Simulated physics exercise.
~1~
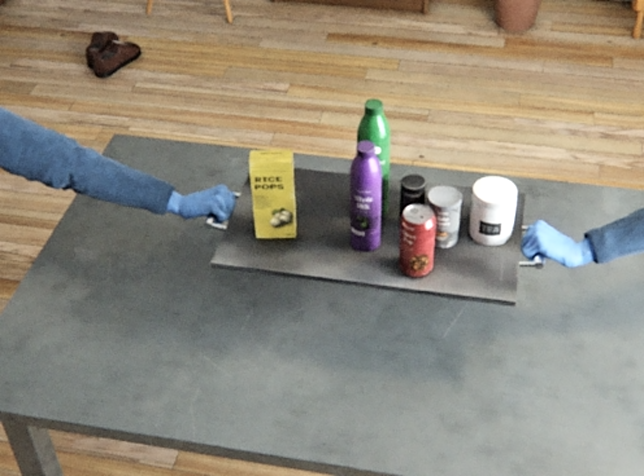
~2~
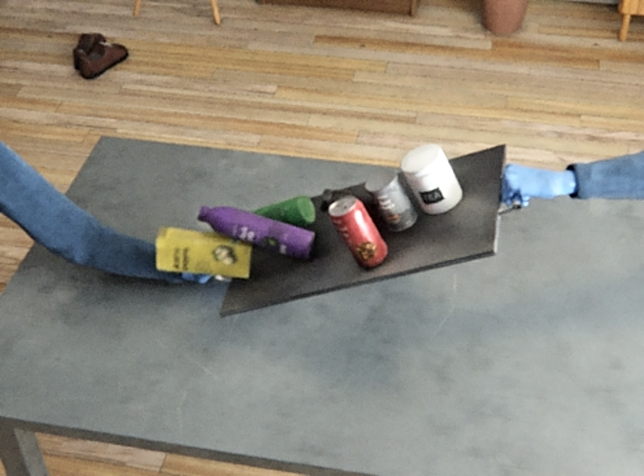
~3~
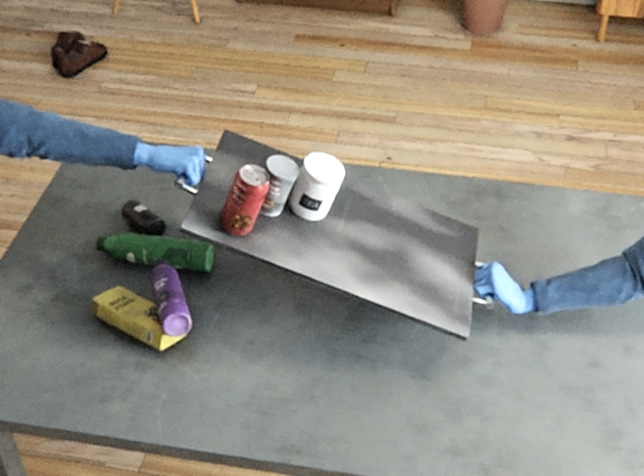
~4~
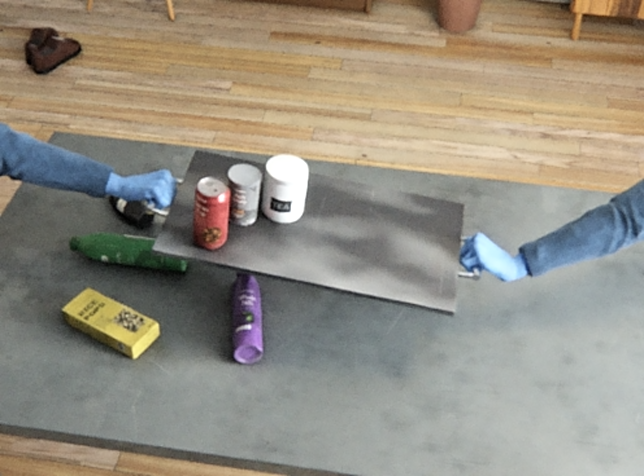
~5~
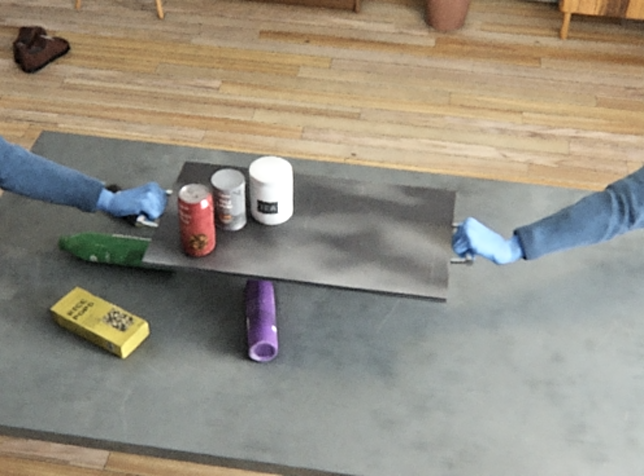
The clip opens on two blue-gloved hands holding a flat, dark tray above a grey table, with a yellow packet, green and purple bottles, a black shaker, a grey tin, a red can and a white jar standing on it. The hands tip the tray steeply down to the left, and the packet and both bottles topple and slide that way. They end up on the table, along with the black shaker. The tray then tilts down to the right before returning towards level. At the end, the jar, tin and can stand upright near the tray's left end, while the fallen items lie on the table.
